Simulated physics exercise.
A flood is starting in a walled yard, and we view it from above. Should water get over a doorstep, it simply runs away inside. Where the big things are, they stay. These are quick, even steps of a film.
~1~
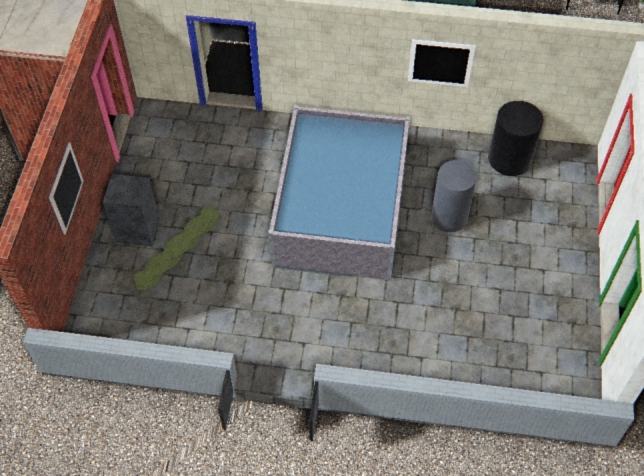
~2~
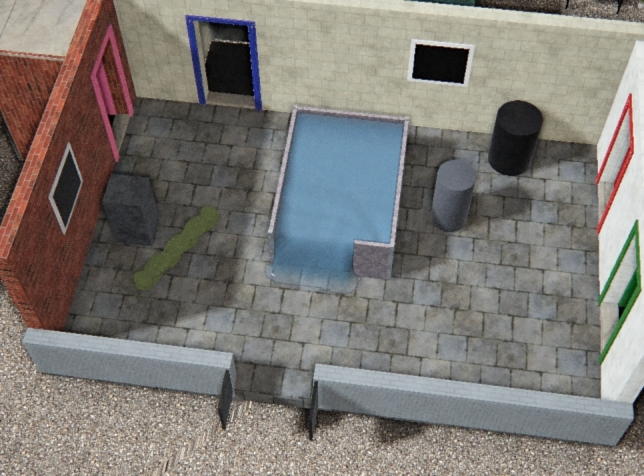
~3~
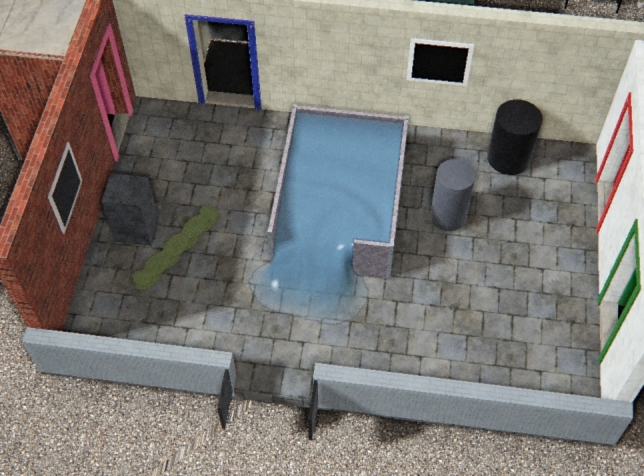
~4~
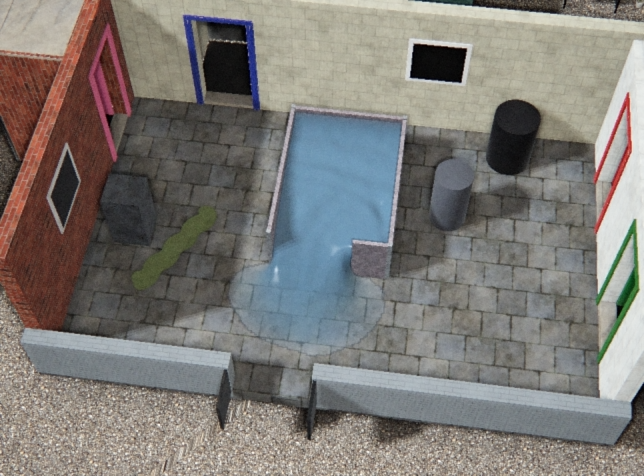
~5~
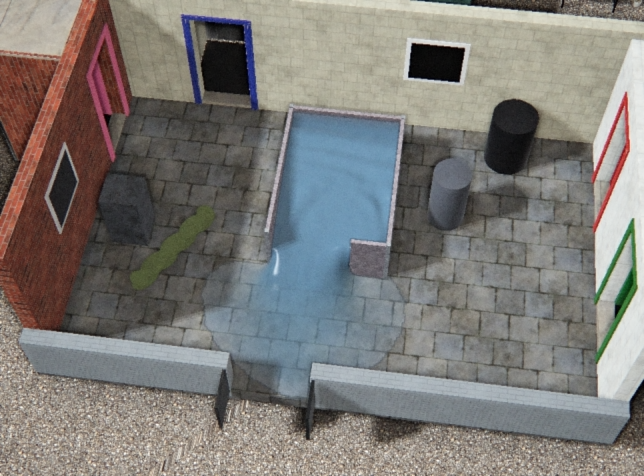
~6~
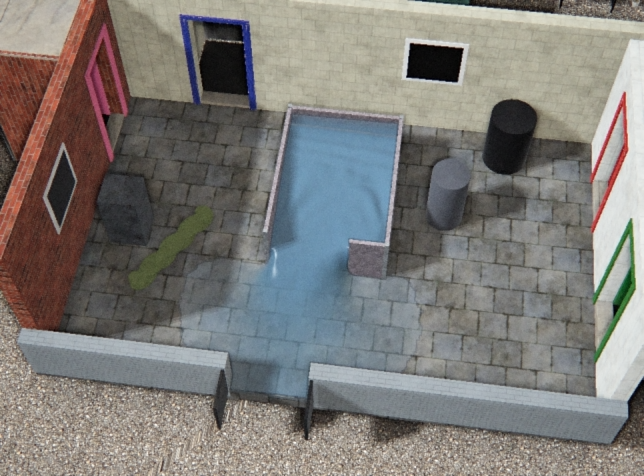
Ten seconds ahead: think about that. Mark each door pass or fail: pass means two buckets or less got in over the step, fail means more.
Green door - pass, red door - pass, blue door - pass, pink door - pass.
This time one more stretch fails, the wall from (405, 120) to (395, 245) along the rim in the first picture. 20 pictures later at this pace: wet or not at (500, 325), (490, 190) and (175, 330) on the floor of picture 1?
Submerged, submerged, untouched.
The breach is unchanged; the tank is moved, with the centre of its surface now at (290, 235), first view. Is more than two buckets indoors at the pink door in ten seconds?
As far as I can tell, pink stays within limits.
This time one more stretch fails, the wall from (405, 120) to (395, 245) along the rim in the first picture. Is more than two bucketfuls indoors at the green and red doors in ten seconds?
In that case the green door overshoots, while the red door overshoots.
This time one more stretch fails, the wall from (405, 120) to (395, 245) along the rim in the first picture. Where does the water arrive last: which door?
That's the door marked pink.
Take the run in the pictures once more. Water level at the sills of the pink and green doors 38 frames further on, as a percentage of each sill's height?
Some 50 percent and then some 50 percent.
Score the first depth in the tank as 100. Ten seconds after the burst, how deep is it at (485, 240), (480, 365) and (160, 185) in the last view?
6, 6 and 6 per cent, roughly.
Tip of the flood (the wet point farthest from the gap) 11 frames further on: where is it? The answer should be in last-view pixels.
I'd say around (591, 419).
A moment on, water covers 25 % of the floor; the green door not reached, the red door not reached, the blue door not reached, the pink door not reached.
Next, water covers 30 % of the floor; the green door not reached, the red door not reached, the blue door not reached, the pink door not reached.
Then, water covers 50 % of the floor; the green door wet at the sill, nothing in, the red door not reached, the blue door not reached, the pink door wet at the sill, nothing in.
Later, water covers 75 % of the floor; the green door wet at the sill, nothing in, the red door wet at the sill, nothing in, the blue door wet at the sill, nothing in, the pink door wet at the sill, nothing in.
In the end, water covers 95 % of the floor; the green door wet at the sill, nothing in, the red door wet at the sill, nothing in, the blue door wet at the sill, nothing in, the pink door under two buckets in.
